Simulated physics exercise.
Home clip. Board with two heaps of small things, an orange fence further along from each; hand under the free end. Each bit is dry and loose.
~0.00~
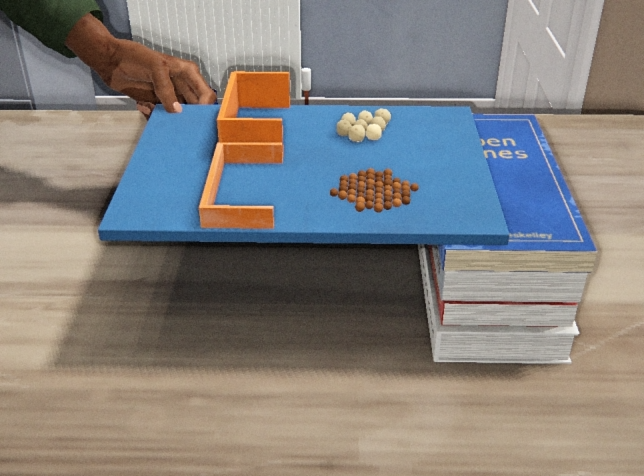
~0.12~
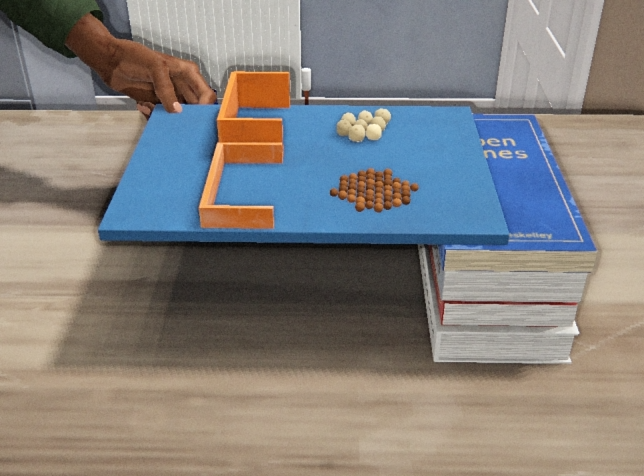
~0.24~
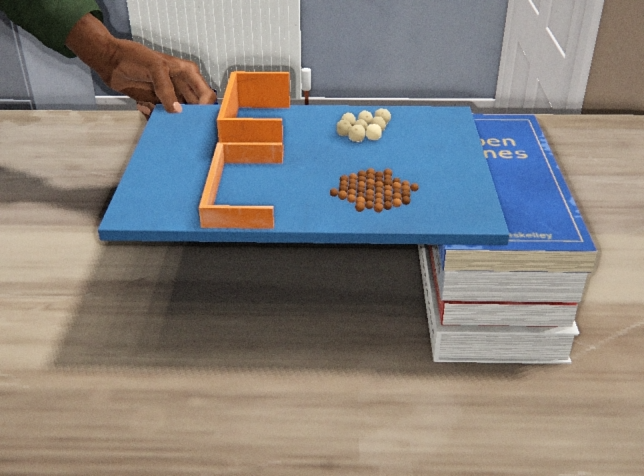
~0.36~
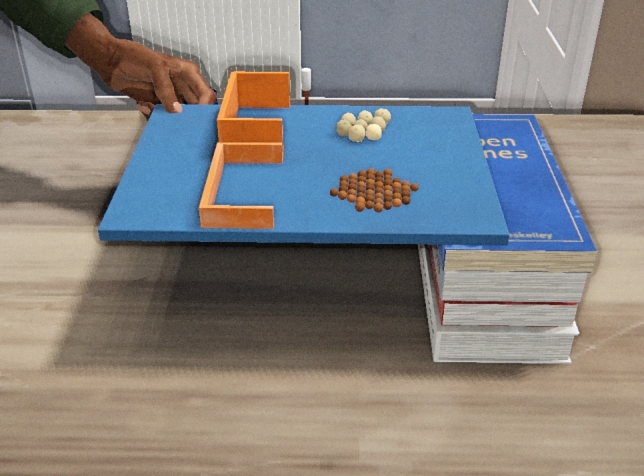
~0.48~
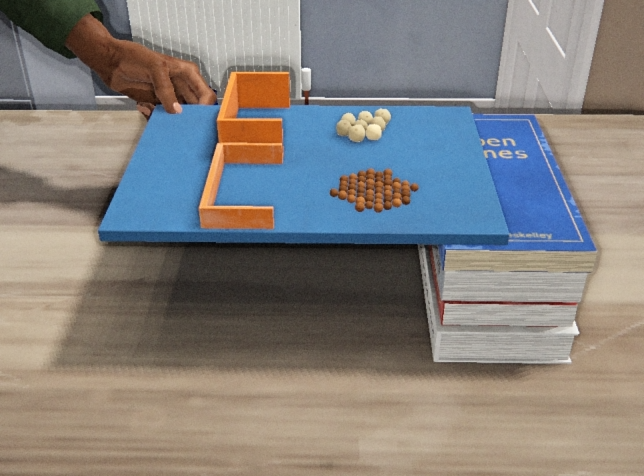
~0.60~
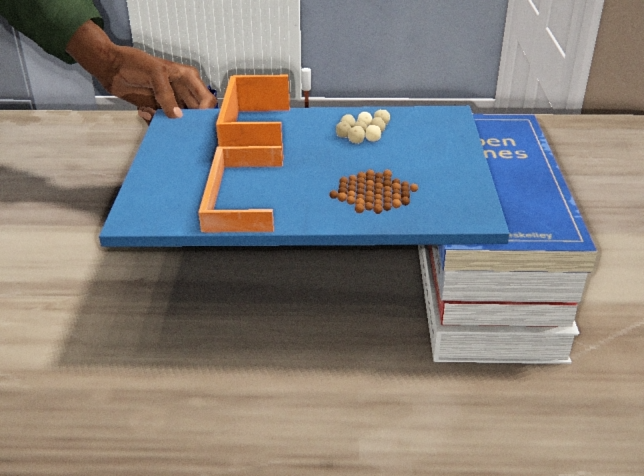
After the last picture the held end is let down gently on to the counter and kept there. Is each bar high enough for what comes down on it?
Once everything settles, the near portion is caught by its bar and the far portion is caught by its bar.
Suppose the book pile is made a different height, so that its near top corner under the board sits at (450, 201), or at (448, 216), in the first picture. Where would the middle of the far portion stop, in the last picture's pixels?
First near (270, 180), then near (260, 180).
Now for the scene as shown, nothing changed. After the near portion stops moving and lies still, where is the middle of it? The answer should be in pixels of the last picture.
At roughly pixel (252, 260).
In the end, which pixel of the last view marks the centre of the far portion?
Roughly (254, 190).
After 1.01 s, board sloping at 12°; near portion where it was; far portion where it was.
After 1.44 s, board sloping at 23°; near portion has reached its bar; far portion has reached its bar.
After 1.96 s, board resting at 25°; near portion has reached its bar; far portion has reached its bar.
At rest (2.2 s), board resting at 25°; near portion gathered behind its bar; far portion gathered behind its bar.
